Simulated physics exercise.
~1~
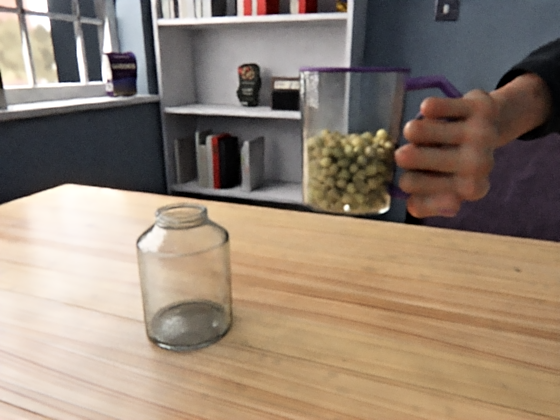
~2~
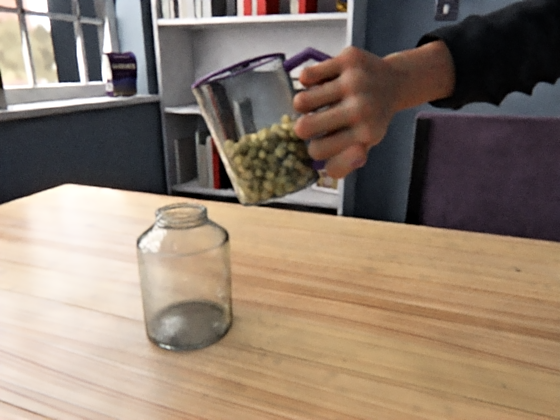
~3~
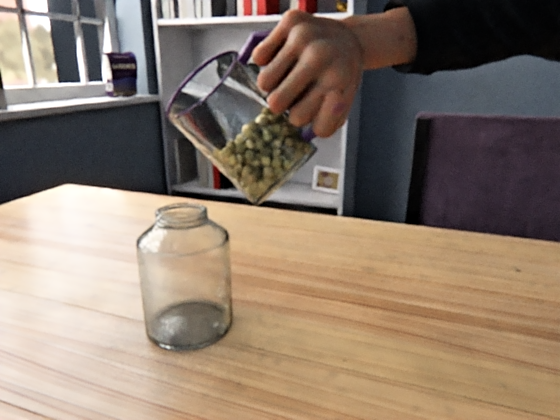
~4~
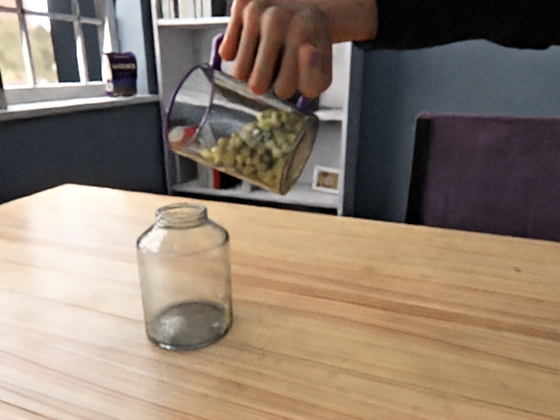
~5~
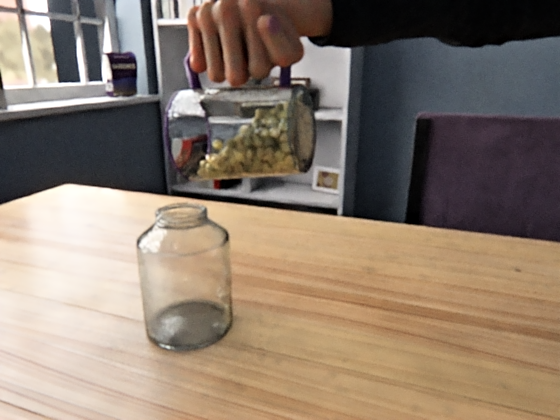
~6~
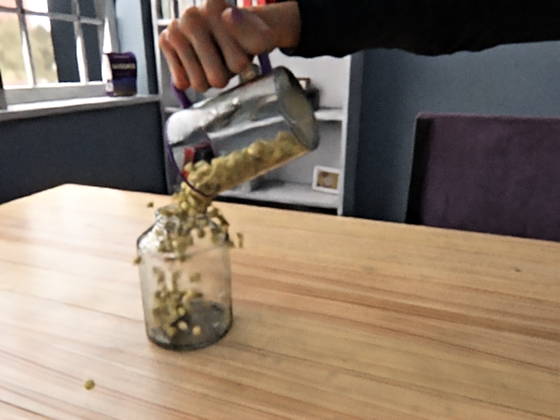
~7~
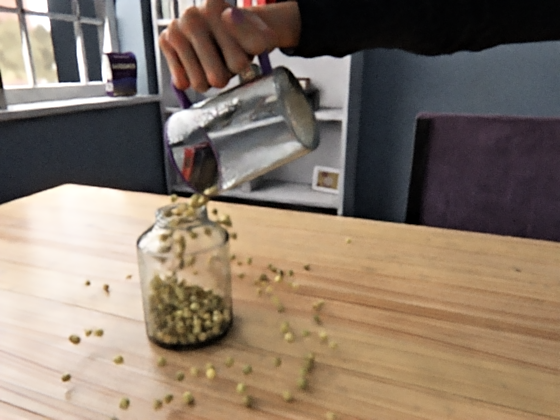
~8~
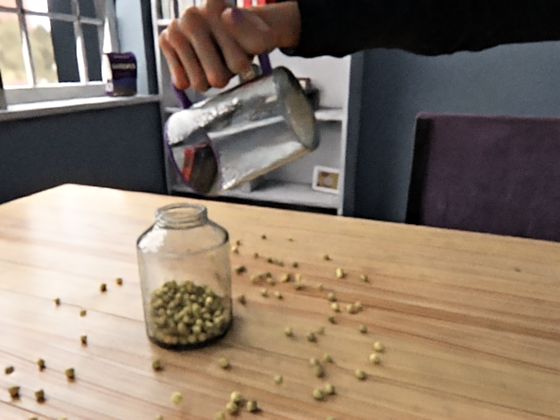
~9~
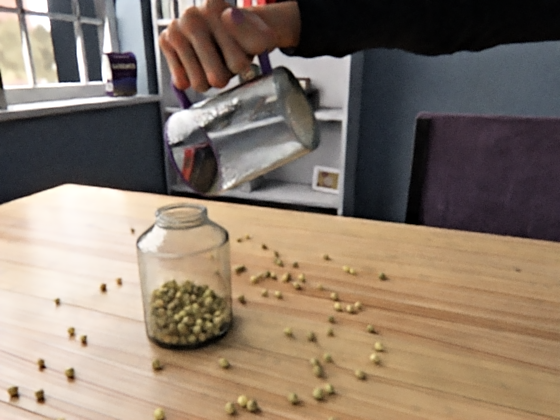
A hand tilts a clear handled cup of greenish beans over a glass jar, partly filling it and scattering others across the table.
